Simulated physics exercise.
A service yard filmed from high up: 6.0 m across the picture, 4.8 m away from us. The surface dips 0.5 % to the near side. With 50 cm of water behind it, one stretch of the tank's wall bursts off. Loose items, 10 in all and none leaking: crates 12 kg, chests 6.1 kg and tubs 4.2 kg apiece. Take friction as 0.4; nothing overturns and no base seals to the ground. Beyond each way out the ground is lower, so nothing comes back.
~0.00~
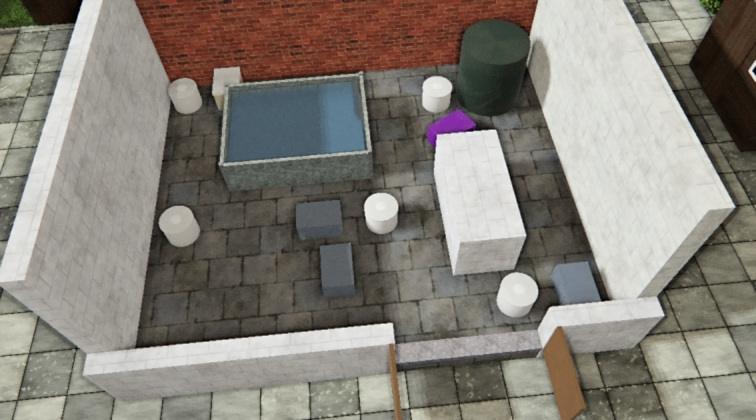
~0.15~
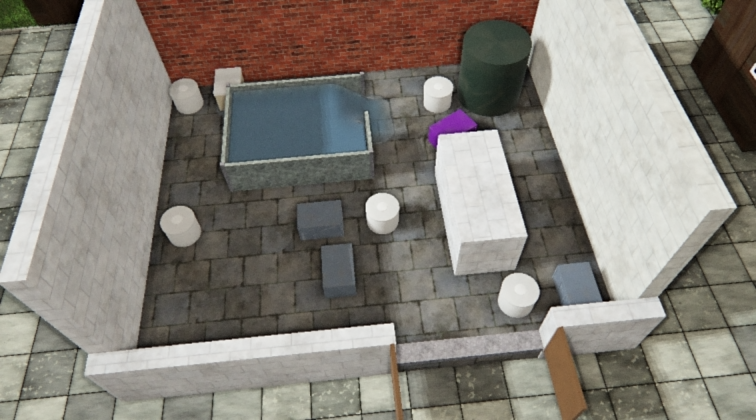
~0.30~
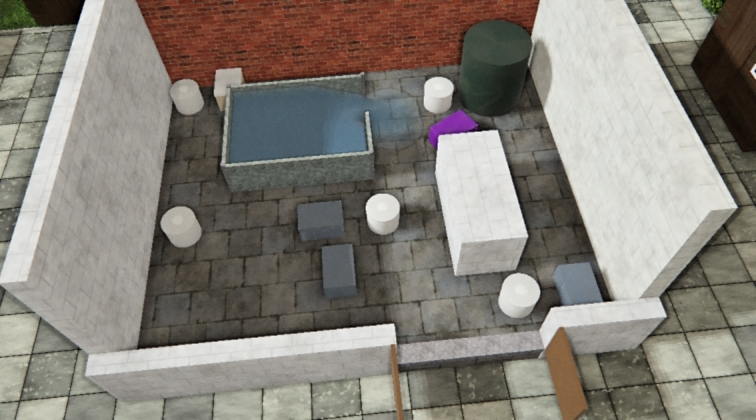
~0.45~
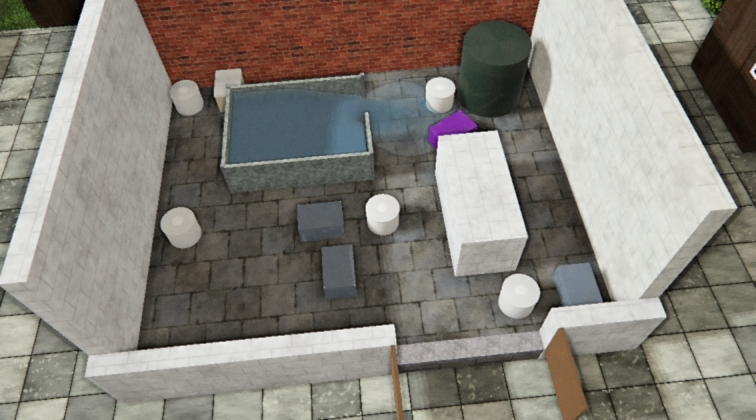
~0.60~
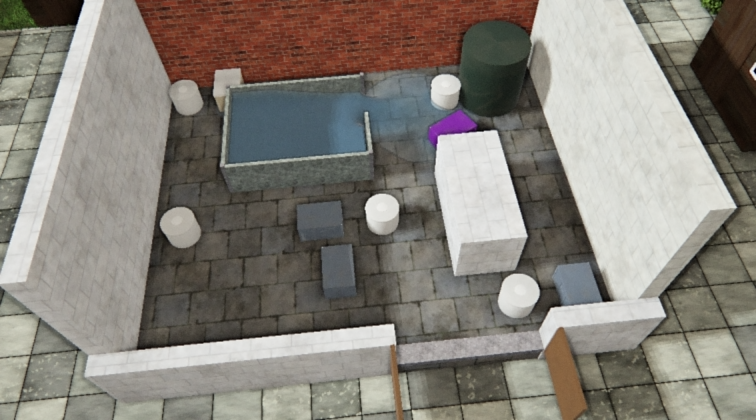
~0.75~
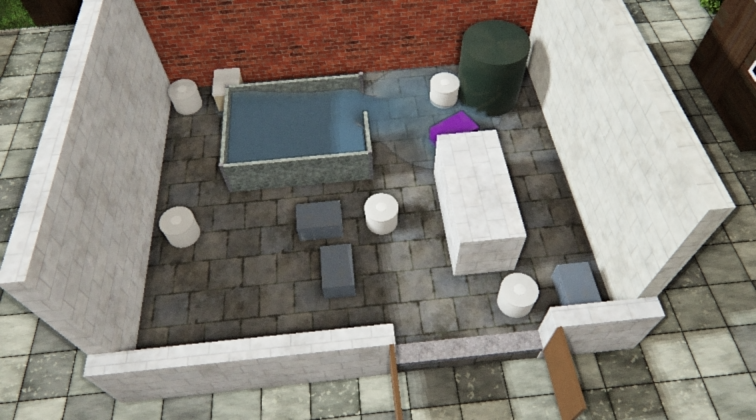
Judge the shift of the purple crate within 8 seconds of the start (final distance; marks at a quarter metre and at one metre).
Purple crate gets carried off.
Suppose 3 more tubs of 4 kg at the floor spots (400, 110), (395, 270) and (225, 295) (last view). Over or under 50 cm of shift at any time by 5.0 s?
In turn: Over, under, less.
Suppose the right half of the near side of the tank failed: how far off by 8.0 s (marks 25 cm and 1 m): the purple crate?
In that case the purple crate stays put.
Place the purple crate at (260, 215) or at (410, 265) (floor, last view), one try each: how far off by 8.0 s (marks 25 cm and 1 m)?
In turn: It stays put; it stays put.
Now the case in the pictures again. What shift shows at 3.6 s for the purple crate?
About 250 cm.
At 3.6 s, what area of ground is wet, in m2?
Some 13 m2.
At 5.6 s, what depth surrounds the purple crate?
About 11 cm.
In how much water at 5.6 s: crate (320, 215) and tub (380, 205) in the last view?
Roughly 2 and 1 cm.
After 1.6 s the purple crate is near (498, 144), 0.7 m from its start, aground; 0 of 10 are out; 1 afloat.
After 3.6 s the purple crate is near (537, 252), 2.4 m from its start, afloat; 0 of 10 are out; 3 afloat.
After 5.6 s the purple crate is near (536, 263), 2.5 m from its start, afloat; 0 of 10 are out; 2 afloat.
After 8.0 s the purple crate is near (400, 306), 3.0 m from its start, aground; 1 of 10 are out; 3 afloat.
